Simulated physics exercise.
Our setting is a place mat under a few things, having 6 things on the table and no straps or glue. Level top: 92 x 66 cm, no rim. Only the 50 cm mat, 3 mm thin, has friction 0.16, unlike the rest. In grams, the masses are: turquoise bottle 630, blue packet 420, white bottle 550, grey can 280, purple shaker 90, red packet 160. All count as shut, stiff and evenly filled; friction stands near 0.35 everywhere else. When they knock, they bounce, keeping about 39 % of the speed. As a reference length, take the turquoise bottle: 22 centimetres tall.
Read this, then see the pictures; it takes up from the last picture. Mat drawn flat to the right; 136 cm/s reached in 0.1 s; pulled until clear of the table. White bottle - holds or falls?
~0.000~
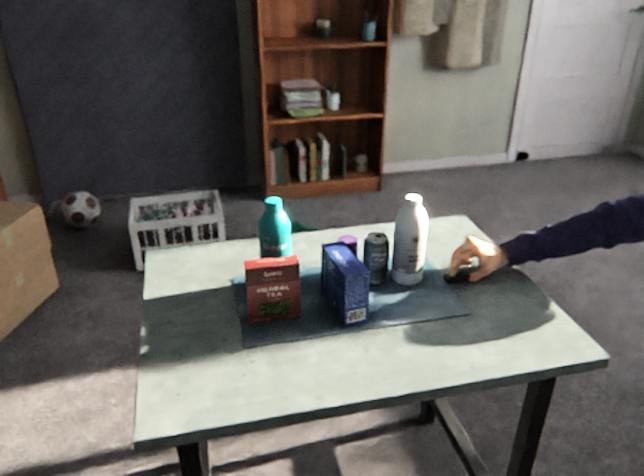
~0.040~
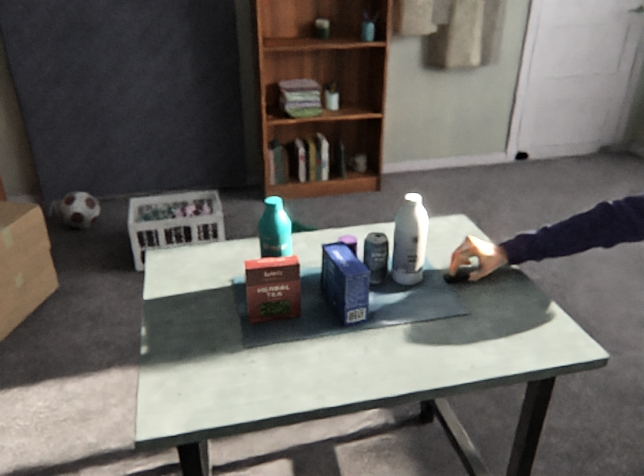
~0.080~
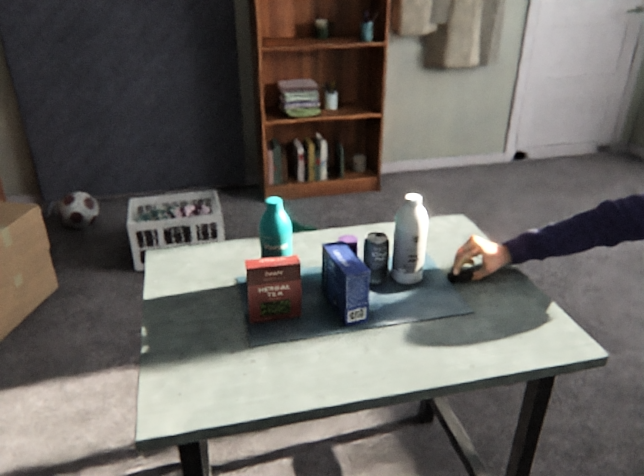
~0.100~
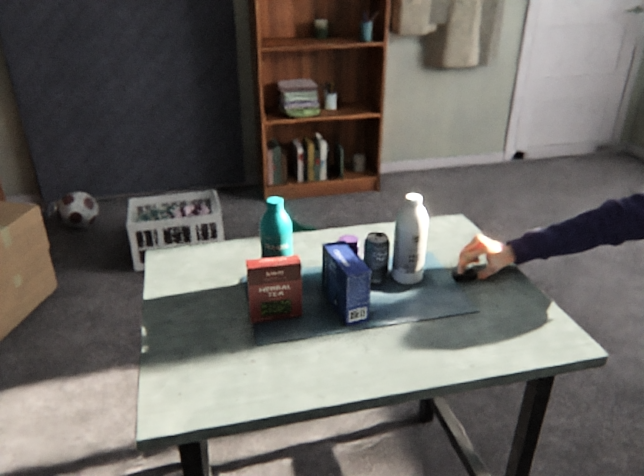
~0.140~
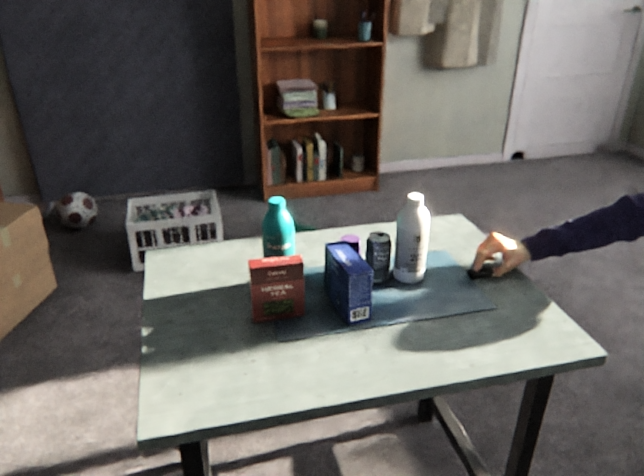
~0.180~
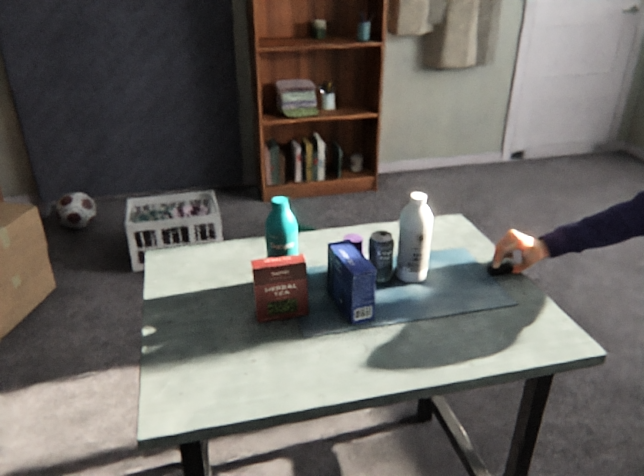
Falls.
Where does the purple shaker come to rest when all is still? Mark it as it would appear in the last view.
At about (393, 251).
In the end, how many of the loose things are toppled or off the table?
It adds up to 1.
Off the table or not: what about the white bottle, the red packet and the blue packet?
The white bottle ends off the table; the red packet ends on the table; the blue packet ends on the table.
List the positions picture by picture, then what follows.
In the first picture, mat pulled 0 cm; white bottle (410, 239); turquoise bottle (275, 245).
In the second picture, mat pulled 0 cm; grey can (375, 259).
In the third picture, mat pulled 1 cm; red packet (274, 289); turquoise bottle (276, 244).
In the fourth picture, mat pulled 2 cm; blue packet (345, 282); grey can (376, 259).
In the fifth picture, mat pulled 7 cm; red packet (277, 289).
In the sixth picture, mat pulled 12 cm; white bottle (415, 237) shifted 2 cm; turquoise bottle (282, 243) shifted 2 cm.
Around 0.48 s, mat pulled 53 cm; white bottle shifted 15 cm near (467, 230); blue packet at 15° to upright; grey can shifted 15 cm.
Around 0.98 s, mat pulled 94 cm; white bottle now off the table; grey can shifted 19 cm; purple shaker shifted 12 cm.
Finally (1.7 s), off the table and tipped over, white bottle; not toppled but over 6 cm from the start, blue packet, grey can and purple shaker; the other 2 still in place (within 6 cm).
